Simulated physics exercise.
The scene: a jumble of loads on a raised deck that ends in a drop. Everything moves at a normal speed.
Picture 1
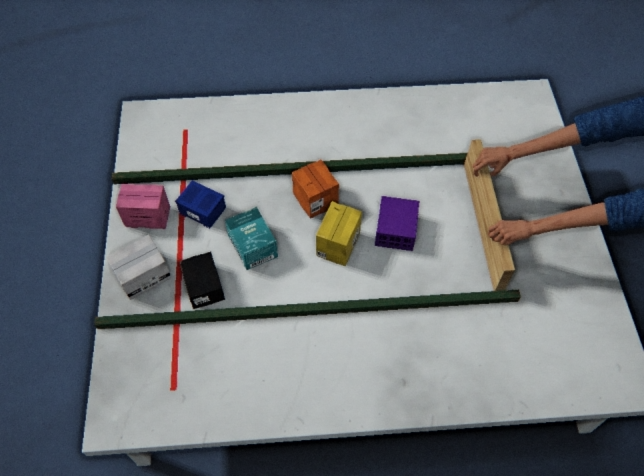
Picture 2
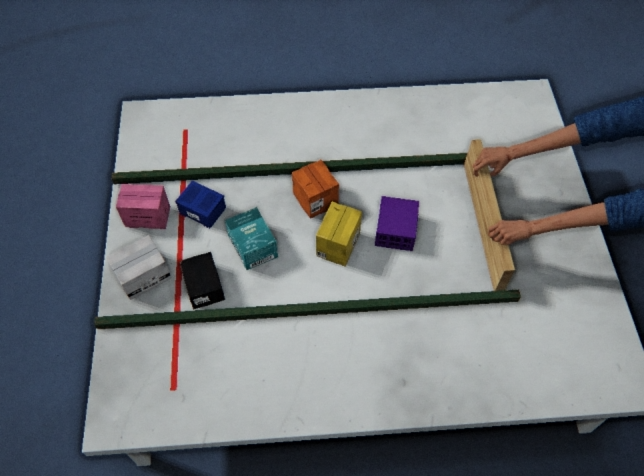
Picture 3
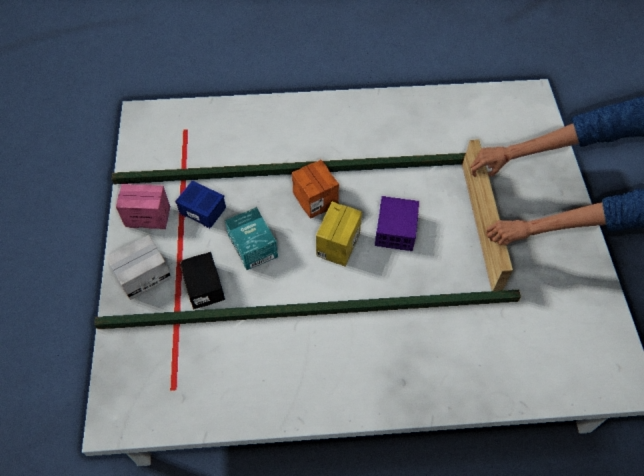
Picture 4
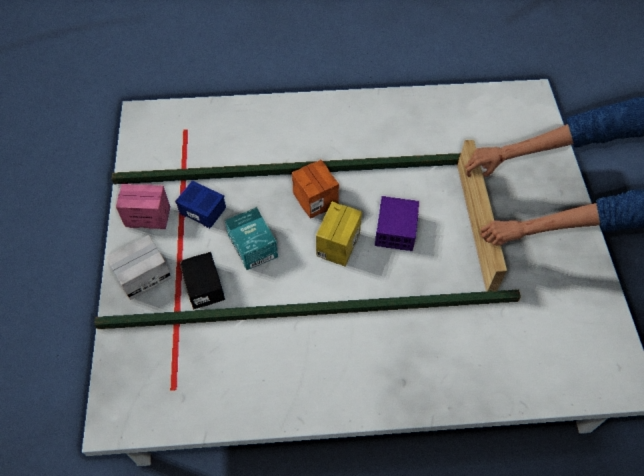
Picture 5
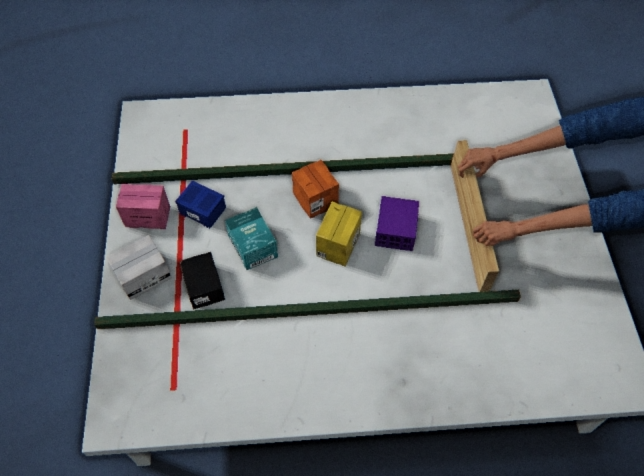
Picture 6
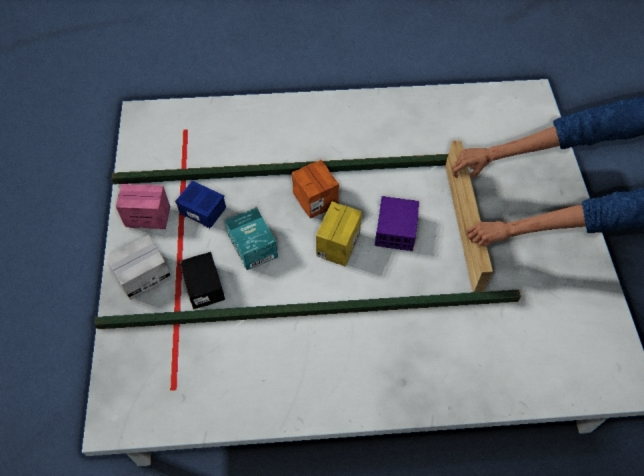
Two hands slide a wooden plank slightly left toward colored boxes that stay still.
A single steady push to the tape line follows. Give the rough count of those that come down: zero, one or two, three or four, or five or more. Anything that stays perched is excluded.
Count: Three or four.
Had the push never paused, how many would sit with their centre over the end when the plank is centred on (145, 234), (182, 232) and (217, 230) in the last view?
Per position: 5 / 3 / 1.
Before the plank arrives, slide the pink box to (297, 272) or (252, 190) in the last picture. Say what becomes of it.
Result for the pink box: It is still there at position one; it is still there at position two.
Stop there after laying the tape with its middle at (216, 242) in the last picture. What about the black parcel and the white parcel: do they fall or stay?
Here's how it goes: The black parcel stays where it is, and the white parcel goes down.
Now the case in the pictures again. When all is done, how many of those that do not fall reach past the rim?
I'd say 0 of them.
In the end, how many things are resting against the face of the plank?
It's 3.
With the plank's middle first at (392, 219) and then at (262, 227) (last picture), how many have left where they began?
That makes 2 at the first spot and 7 at the second.
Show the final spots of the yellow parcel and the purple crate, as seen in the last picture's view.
The yellow parcel ends at (120, 248) and the purple crate at (159, 240).
A little later, none off yet; white parcel at rest near (139, 268); pink box at rest near (144, 207); blue tote at rest near (201, 205).
When it is over, the number that fall off is three or four; down, turquoise box, pink box and white parcel.
